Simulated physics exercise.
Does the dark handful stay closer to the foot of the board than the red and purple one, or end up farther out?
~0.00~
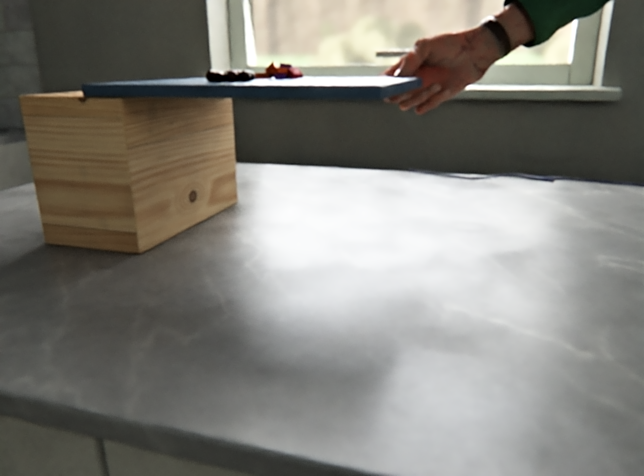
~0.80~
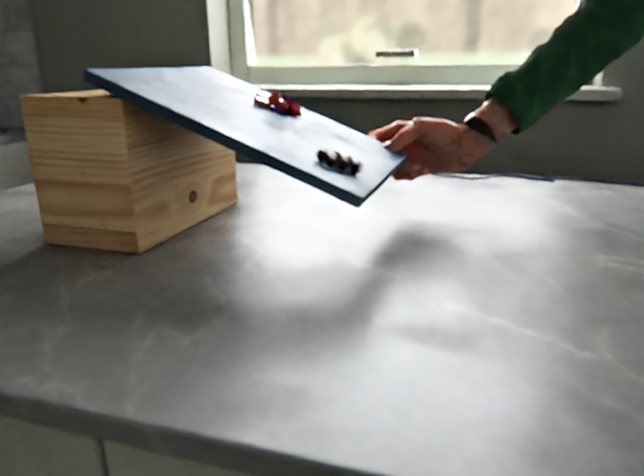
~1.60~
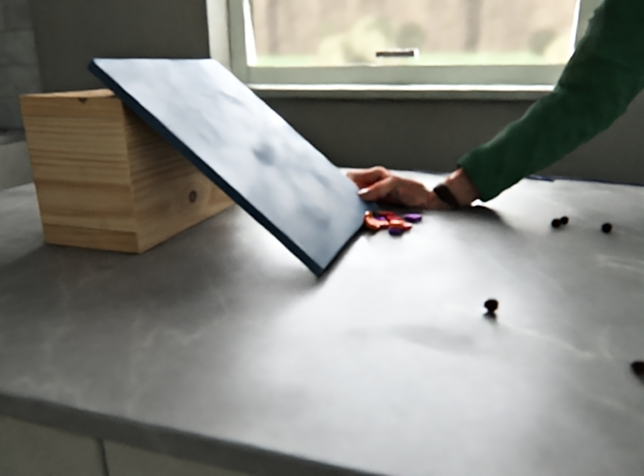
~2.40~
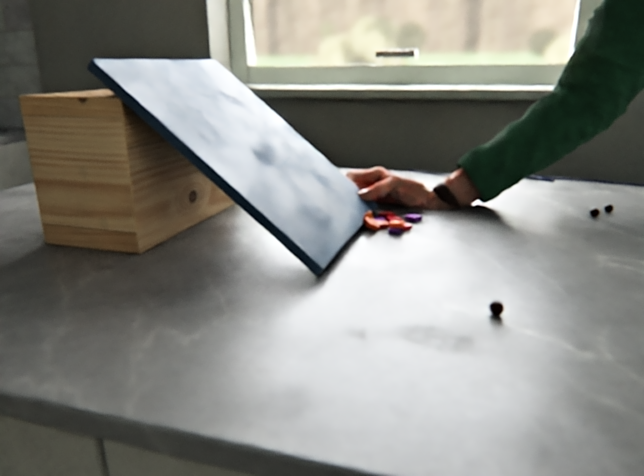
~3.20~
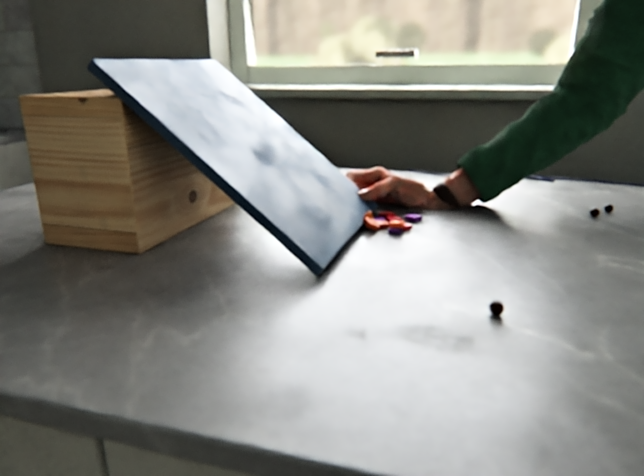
The dark handful ends up farther out, scattered across the counter, while the red and purple pieces lie bunched at the foot of the board.
A blue-edged board lies level between a pale wooden block on the left and a hand in a green sleeve, above a grey counter by a window, seen from the front. It carries a dark handful of small round things and a red and purple handful behind it. The hand lowers its end of the board, and both handfuls are still on it as it slopes. Once the board rests steeply on the counter, the red and purple pieces lie bunched at its foot. The dark ones roll far out to the right, some leaving the counter, and the rest stop.
